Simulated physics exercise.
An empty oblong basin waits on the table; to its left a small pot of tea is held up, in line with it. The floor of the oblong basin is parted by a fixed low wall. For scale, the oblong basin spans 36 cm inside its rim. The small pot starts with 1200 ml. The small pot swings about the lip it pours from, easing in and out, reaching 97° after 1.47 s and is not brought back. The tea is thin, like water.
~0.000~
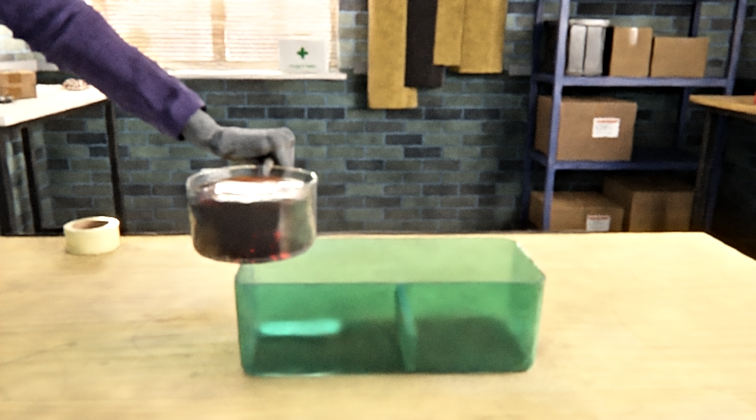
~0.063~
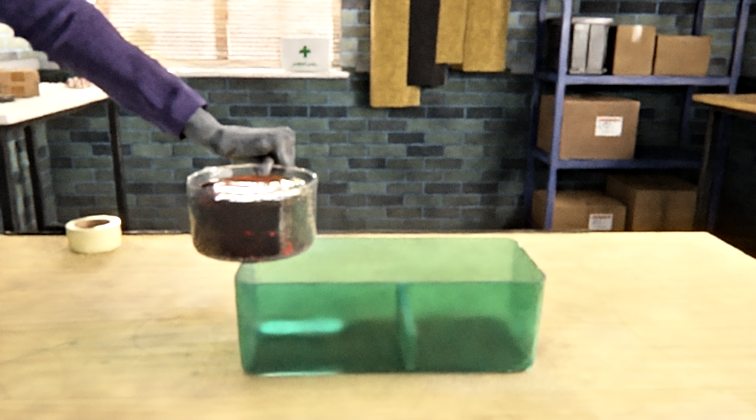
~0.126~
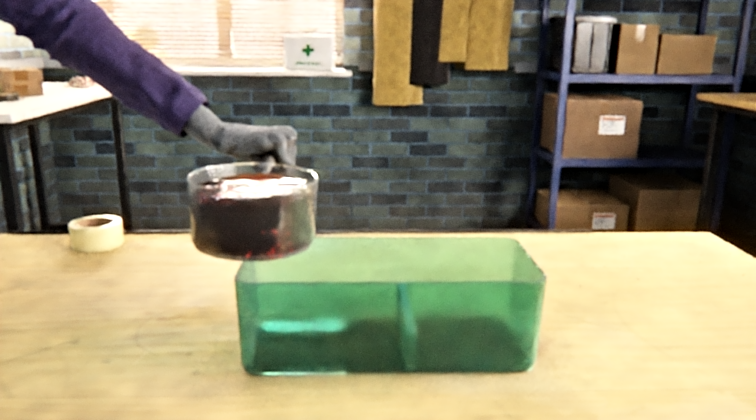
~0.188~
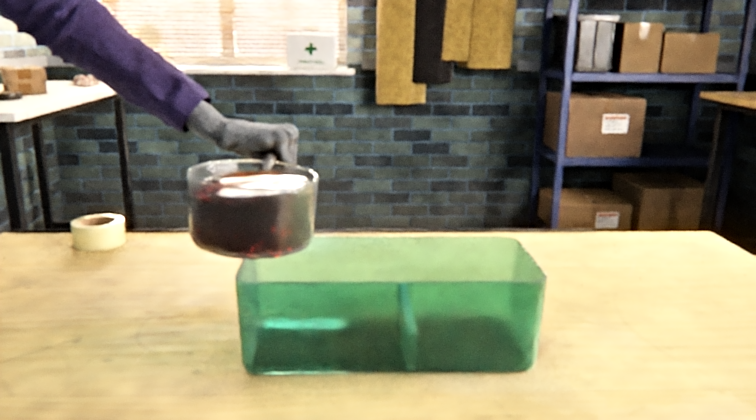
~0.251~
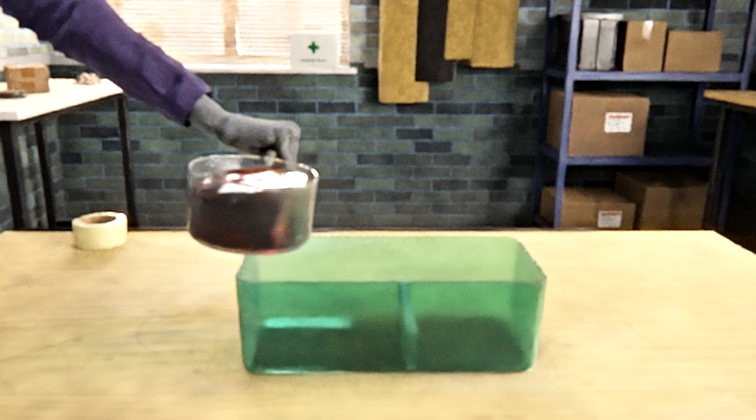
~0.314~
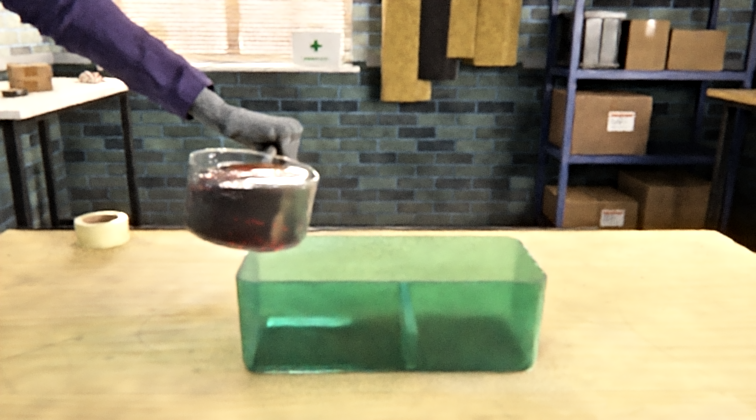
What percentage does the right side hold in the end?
About 39 per cent.
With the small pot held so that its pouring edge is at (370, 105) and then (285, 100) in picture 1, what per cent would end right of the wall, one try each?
First 90, then 30 per cent.
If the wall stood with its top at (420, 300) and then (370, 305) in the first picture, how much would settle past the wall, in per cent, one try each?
First 10, then 90 per cent.
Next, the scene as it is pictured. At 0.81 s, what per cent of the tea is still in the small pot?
Near 66 in a hundred.
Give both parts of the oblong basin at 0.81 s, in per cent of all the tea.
Near 10 on the left, 0 on the right.
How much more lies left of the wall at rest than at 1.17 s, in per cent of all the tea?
About 26 per cent.
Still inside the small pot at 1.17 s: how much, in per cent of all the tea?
Near 18 in a hundred.
After 0.81 s the tilt is 56° and 67 per cent is still to pour, 11 is left of the wall and 0 right of it.
After 1.17 s the tilt is 88° and 18 per cent is still to pour, 35 is left of the wall and 33 right of it.
After 1.56 s the tilt is 97° and 2 per cent is still to pour, 56 is left of the wall and 38 right of it.
After 1.97 s the tilt is 97° and 0 per cent is still to pour, 60 is left of the wall and 39 right of it.
In the end 60 per cent lies left of the wall, 39 right of it and 1 outside.
